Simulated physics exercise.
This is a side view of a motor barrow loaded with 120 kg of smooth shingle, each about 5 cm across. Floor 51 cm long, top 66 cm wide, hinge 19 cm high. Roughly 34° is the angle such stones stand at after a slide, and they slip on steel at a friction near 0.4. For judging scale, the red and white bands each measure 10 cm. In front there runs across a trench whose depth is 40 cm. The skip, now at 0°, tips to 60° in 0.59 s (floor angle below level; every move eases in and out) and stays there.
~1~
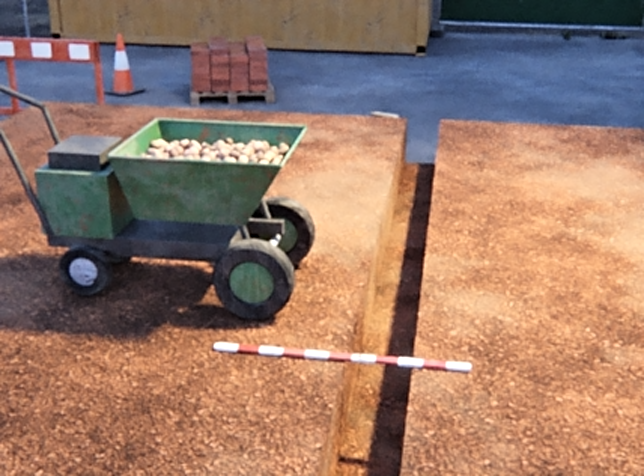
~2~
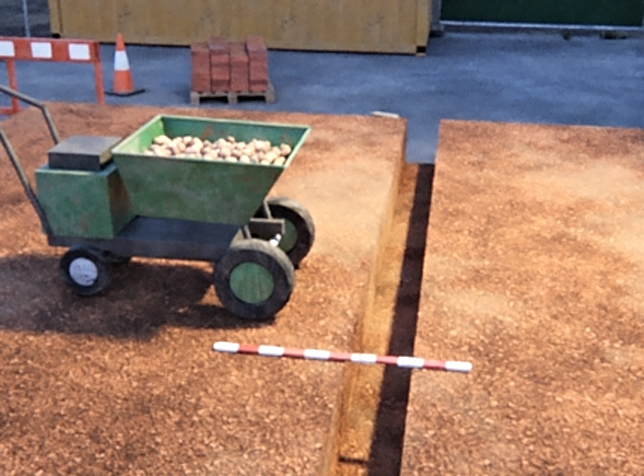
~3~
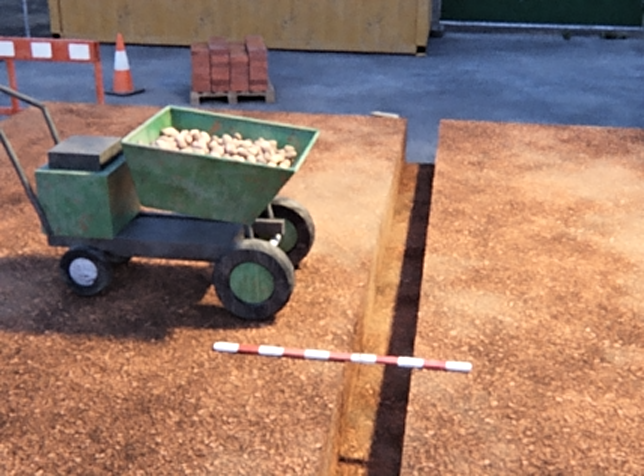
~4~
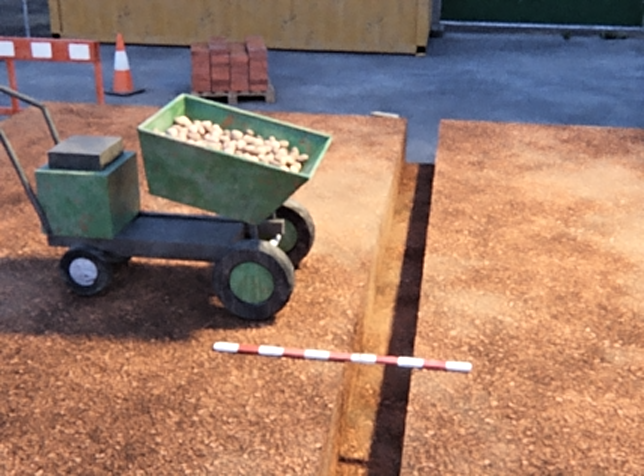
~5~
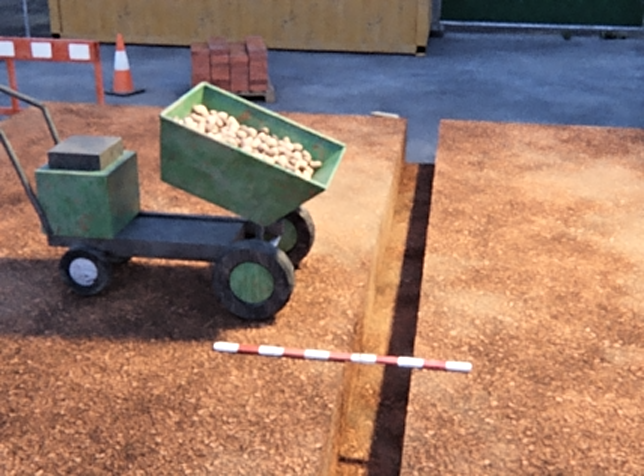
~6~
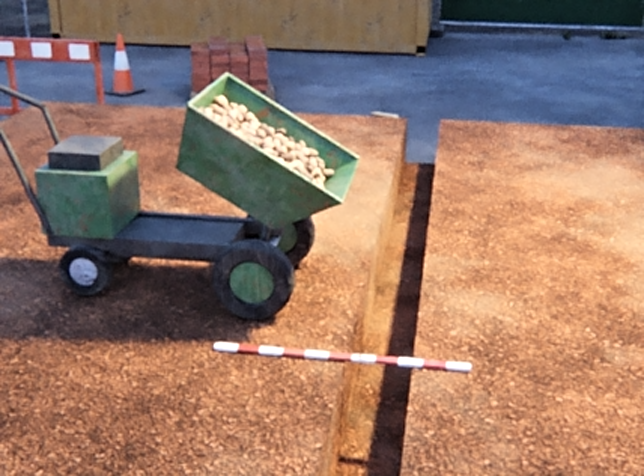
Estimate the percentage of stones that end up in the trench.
Roughly 24 per cent.
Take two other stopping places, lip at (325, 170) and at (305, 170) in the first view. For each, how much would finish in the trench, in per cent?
From the first spot near 5, from the second near 15 per cent.
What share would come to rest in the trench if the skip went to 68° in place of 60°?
Then close to 40 per cent.
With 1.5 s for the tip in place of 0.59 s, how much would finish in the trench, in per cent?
In that case some 45 per cent.
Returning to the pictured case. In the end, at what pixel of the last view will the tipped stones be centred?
Resting centre: About (455, 301).
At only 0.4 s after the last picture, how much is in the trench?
Roughly 10 percent of the load.
Then, 0.1 s after the last picture the floor is at 50°, 100 % in the skip; the foremost stones are at (349, 216).
Then, 0.4 s after the last picture the floor is at 60°, 90 % in the skip, 8 % in the trench, 2 % past the trench; the foremost stones are at (435, 260).
Then, 0.7 s after the last picture the floor is at 60°, 49 % in the skip, 12 % in the trench, 40 % past the trench; the foremost stones are at (577, 320).
Then, 2.7 s after the last picture the floor is at 60°, 33 % in the skip, 24 % in the trench, 43 % past the trench; the foremost stones are past the picture's edge.
